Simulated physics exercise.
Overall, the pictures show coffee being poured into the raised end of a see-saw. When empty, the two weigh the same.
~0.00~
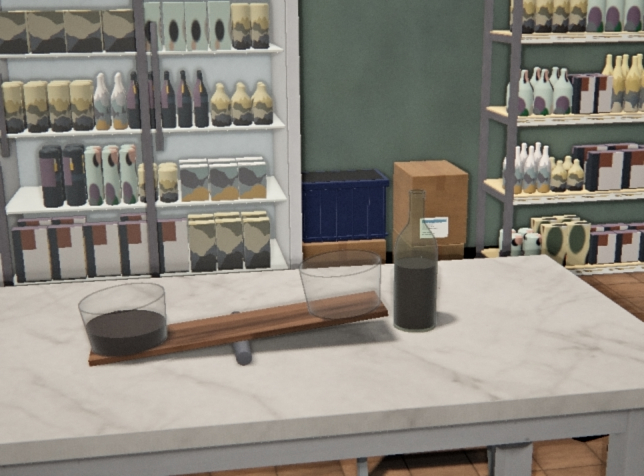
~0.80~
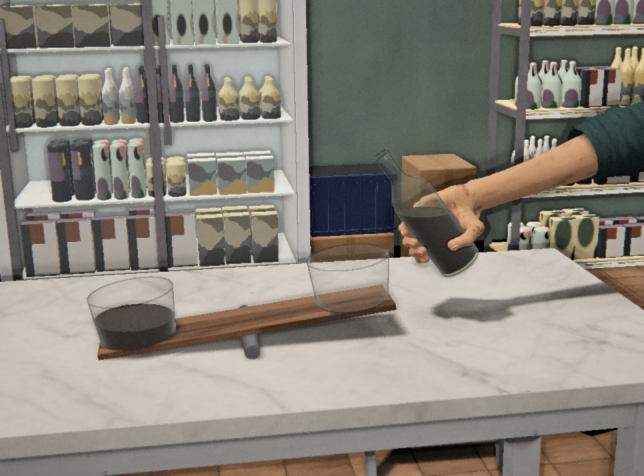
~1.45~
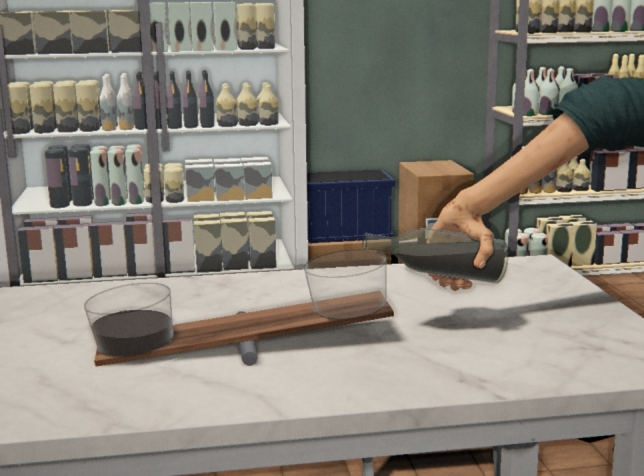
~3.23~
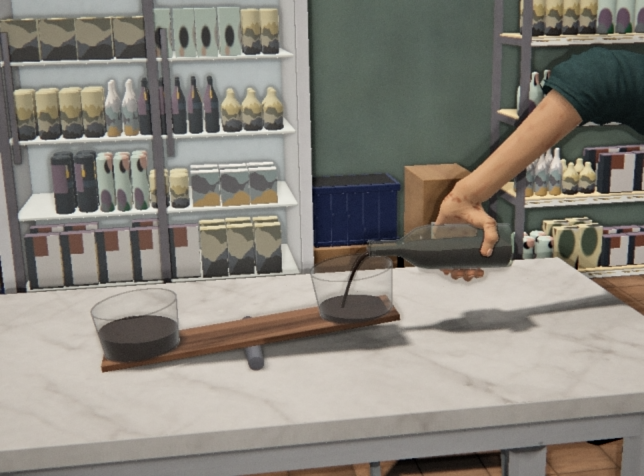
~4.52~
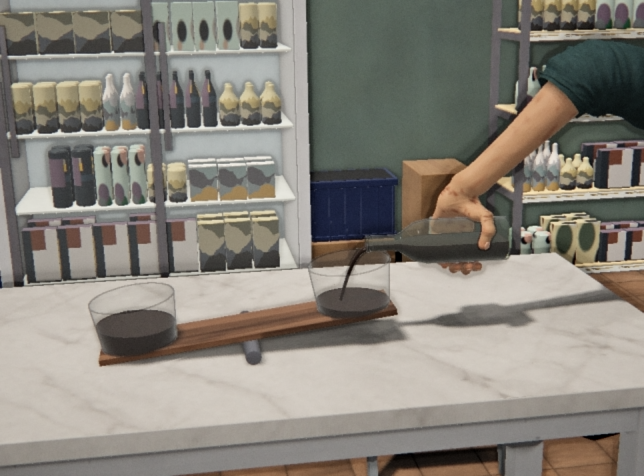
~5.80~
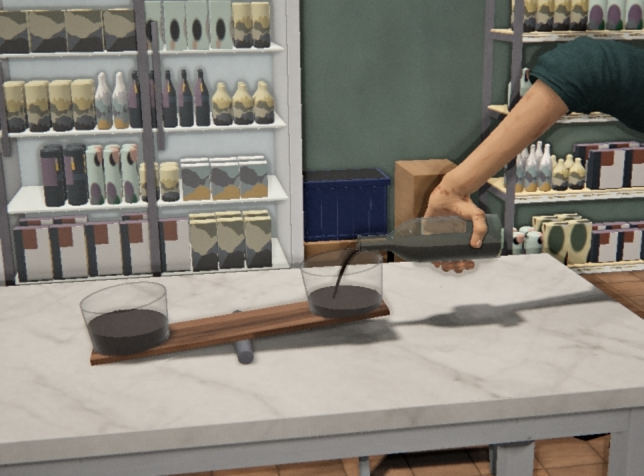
The video shows a hand lifting a bottle of dark liquid from a marble counter, tilting it, and pouring into the empty raised right tub on a wooden see-saw, while the left tub, already partly filled, stays low.
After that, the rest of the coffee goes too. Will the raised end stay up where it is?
No - it's going to go over, I'd say.
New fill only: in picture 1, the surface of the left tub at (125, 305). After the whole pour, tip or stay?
Outcome for this fill: It does not budge.
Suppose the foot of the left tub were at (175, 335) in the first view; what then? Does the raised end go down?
Then it tilts over.
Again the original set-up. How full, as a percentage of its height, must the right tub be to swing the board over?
Around 40 per cent of its height.
After 10.5 s, the right tub is about a third full; the board leans as before.
After 14.2 s, the right tub is about half full; the board has swung over, and that end is down.
After 17.3 s, the right tub is about half full; the board has swung over, and that end is down.
